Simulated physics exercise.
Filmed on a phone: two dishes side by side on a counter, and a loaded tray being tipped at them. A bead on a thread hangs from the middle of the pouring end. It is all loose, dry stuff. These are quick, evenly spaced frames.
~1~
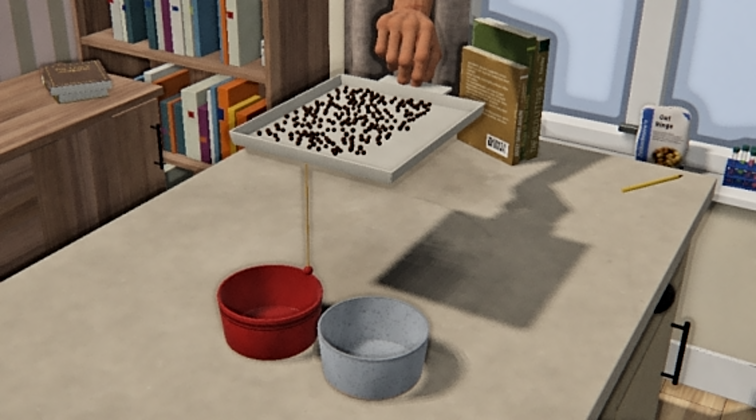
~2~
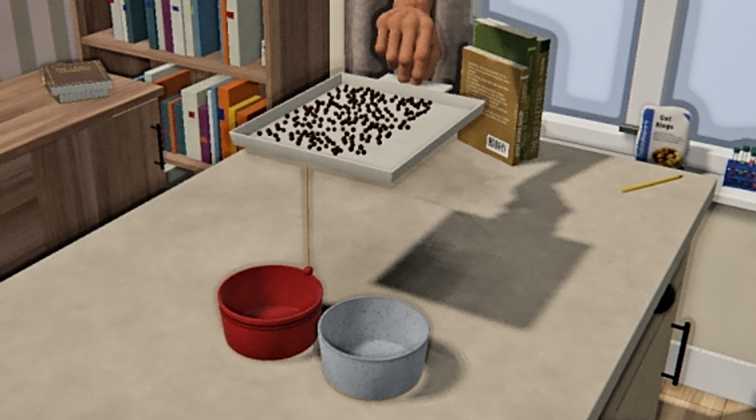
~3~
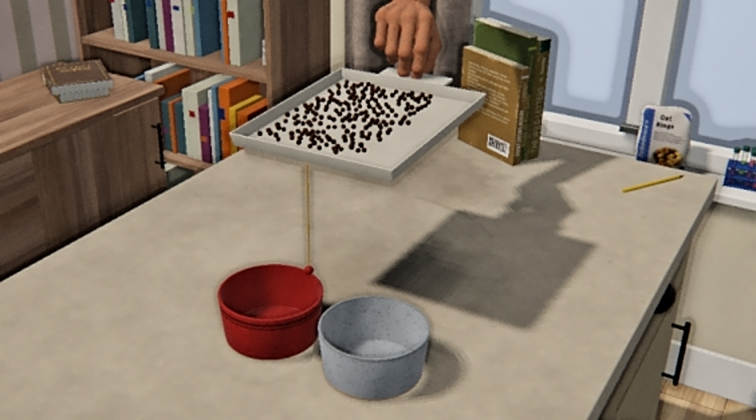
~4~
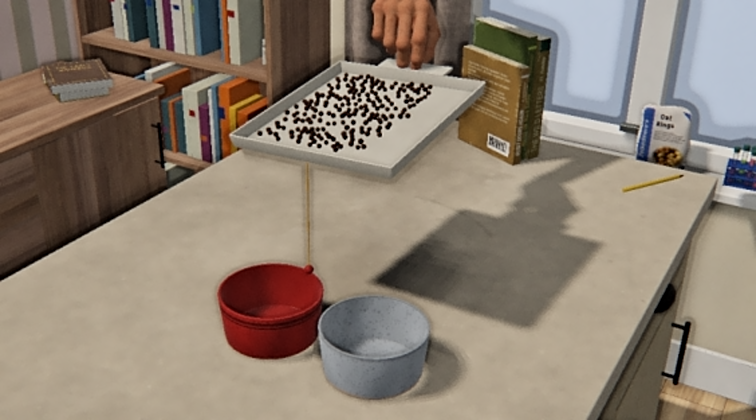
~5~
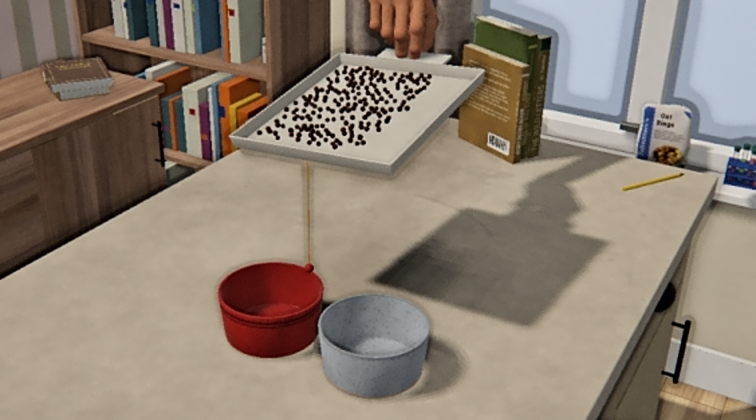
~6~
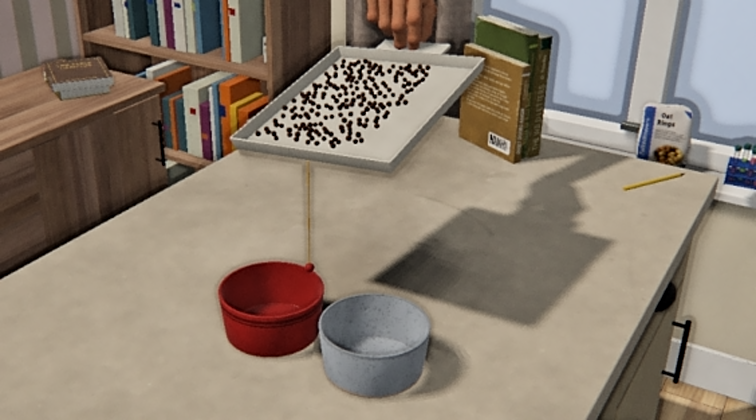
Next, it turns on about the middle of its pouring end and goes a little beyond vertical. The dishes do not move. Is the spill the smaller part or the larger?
Caught overall: Only the smaller part.
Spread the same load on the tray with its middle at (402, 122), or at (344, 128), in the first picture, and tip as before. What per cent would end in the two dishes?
About 30 and 20 per cent.
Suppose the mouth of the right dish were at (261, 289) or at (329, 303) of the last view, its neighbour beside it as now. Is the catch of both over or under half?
At the first place not half, at the second over half.
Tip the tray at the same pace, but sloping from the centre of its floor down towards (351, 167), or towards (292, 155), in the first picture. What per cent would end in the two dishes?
Near 90 % and 60 %.
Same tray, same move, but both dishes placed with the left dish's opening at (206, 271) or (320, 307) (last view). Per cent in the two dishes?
Near 60 % and 0 %.
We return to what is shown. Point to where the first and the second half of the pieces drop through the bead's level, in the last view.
At about (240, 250), then at (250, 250).
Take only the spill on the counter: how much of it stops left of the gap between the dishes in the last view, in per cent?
Some 90 per cent.
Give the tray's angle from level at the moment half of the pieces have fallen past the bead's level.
Around 100° of tilt.
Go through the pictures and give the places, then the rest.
Corners of the pouring end (233, 131) and (390, 171), level; middle of the load (349, 119), allspice berries; left dish (240, 334); right dish (345, 373); bead on its thread (308, 270), in the first picture.
Corners of the pouring end (233, 132) and (390, 170), level; middle of the load (349, 118), in the second picture.
Corners of the pouring end (234, 133) and (390, 169), tipped barely, lowest at the left corner; middle of the load (349, 115), in the third picture.
Corners of the pouring end (233, 134) and (390, 166), tipped a little, lowest at the left corner; middle of the load (349, 110), in the fourth picture.
Corners of the pouring end (233, 135) and (389, 163), tipped a little, lowest at the left corner; middle of the load (348, 104), in the fifth picture.
Corners of the pouring end (234, 137) and (389, 160), tipped a little, lowest at the left corner; middle of the load (346, 100); left dish (241, 331); right dish (346, 370), in the sixth picture.
Just after the last frame, tray tipped steeply; almost all on the tray; just a few in the left dish; just a few outside both; just a few in the air.
A moment on, tray tipped right over; roughly two thirds on the tray; just a few in the left dish; about a tenth outside both; roughly a quarter in the air.
Further on, tray tipped past a quarter turn; roughly a quarter in the left dish; roughly two thirds outside both.
When it is over, tray tipped past a quarter turn; not one in the right dish; roughly a quarter in the left dish; roughly two thirds outside both.
